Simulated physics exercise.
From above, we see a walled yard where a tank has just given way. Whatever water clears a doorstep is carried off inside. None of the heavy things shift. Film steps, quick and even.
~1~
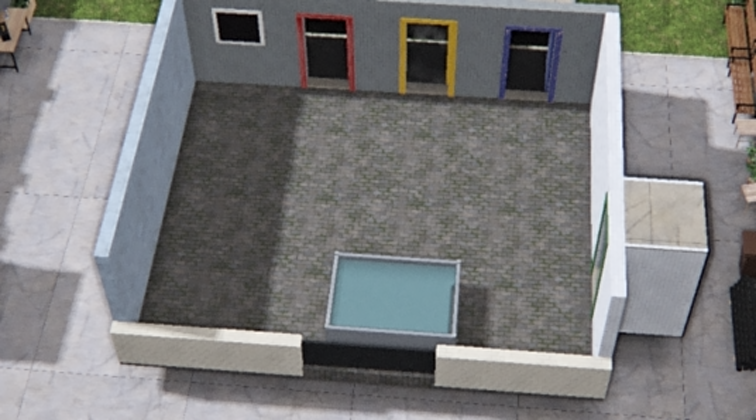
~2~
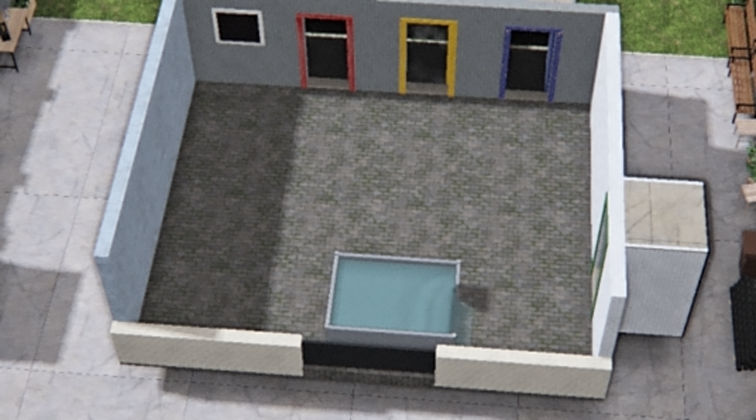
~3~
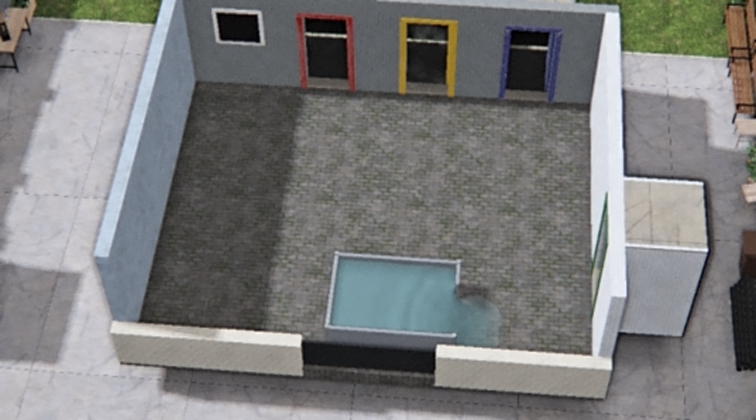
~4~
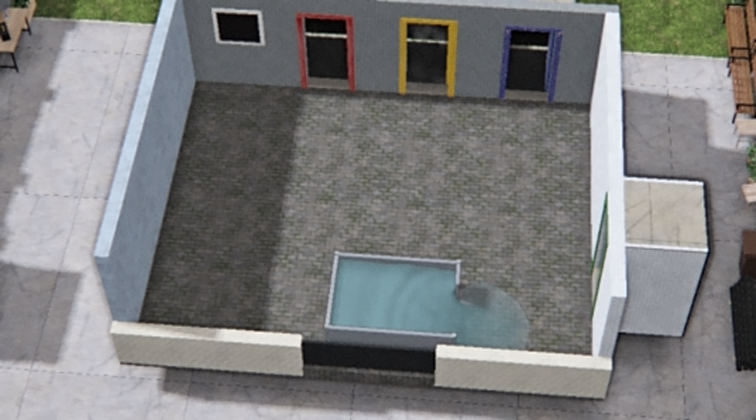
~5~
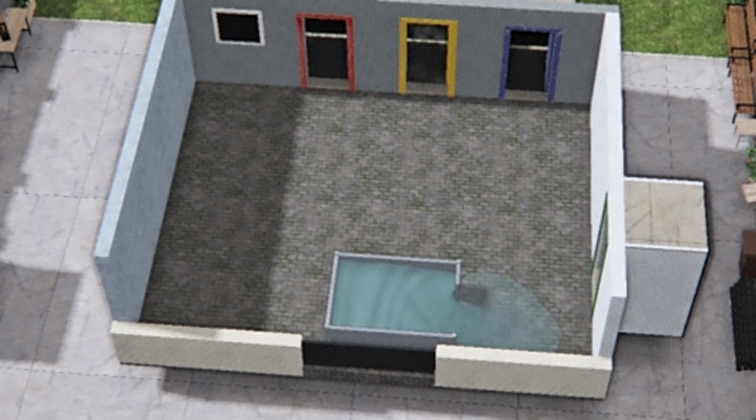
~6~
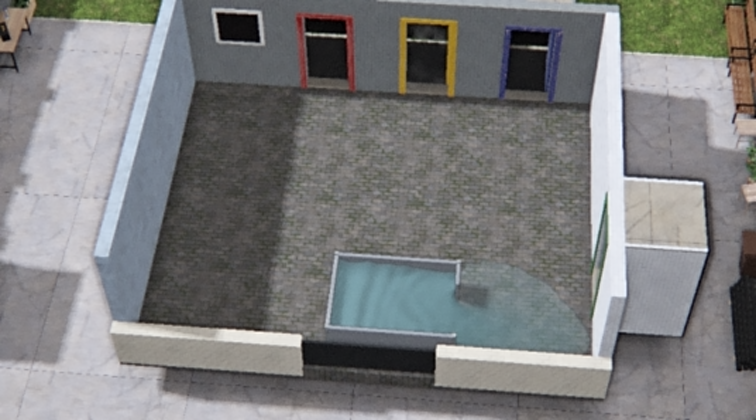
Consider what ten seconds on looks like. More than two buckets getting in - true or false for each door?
Red door: False; green door: False; yellow door: False; blue door: True.
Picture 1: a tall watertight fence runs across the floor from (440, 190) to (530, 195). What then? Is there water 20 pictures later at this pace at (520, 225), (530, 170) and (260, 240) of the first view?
Taking the points in turn, they are inundated, inundated and high and dry.
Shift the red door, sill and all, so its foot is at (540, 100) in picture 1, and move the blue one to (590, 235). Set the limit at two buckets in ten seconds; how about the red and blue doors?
As it turns out, the red door runs past it while the blue door runs past it.
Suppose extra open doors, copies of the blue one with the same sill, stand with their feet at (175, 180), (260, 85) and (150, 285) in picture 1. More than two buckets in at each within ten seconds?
Note: Door one undershoots; door two undershoots; door three undershoots.
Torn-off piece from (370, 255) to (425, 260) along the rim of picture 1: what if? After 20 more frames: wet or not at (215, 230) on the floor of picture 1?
At that place: Not flooded.
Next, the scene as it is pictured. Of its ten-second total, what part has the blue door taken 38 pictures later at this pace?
Roughly 55 per cent.
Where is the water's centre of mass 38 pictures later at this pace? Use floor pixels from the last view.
Point: (475, 248).
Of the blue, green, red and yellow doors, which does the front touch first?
Looks like the green door.
A moment on, water covers 10 % of the floor; the red door not reached, the green door wet at the sill, nothing in, the yellow door not reached, the blue door not reached.
Next, water covers 15 % of the floor; the red door not reached, the green door wet at the sill, nothing in, the yellow door not reached, the blue door not reached.
Then, water covers 30 % of the floor; the red door not reached, the green door wet at the sill, nothing in, the yellow door not reached, the blue door not reached.
Later, water covers 50 % of the floor; the red door wet at the sill, nothing in, the green door wet at the sill, nothing in, the yellow door under two buckets in, the blue door far over two buckets in.
In the end, water covers 70 % of the floor; the red door wet at the sill, nothing in, the green door wet at the sill, nothing in, the yellow door under two buckets in, the blue door far over two buckets in.
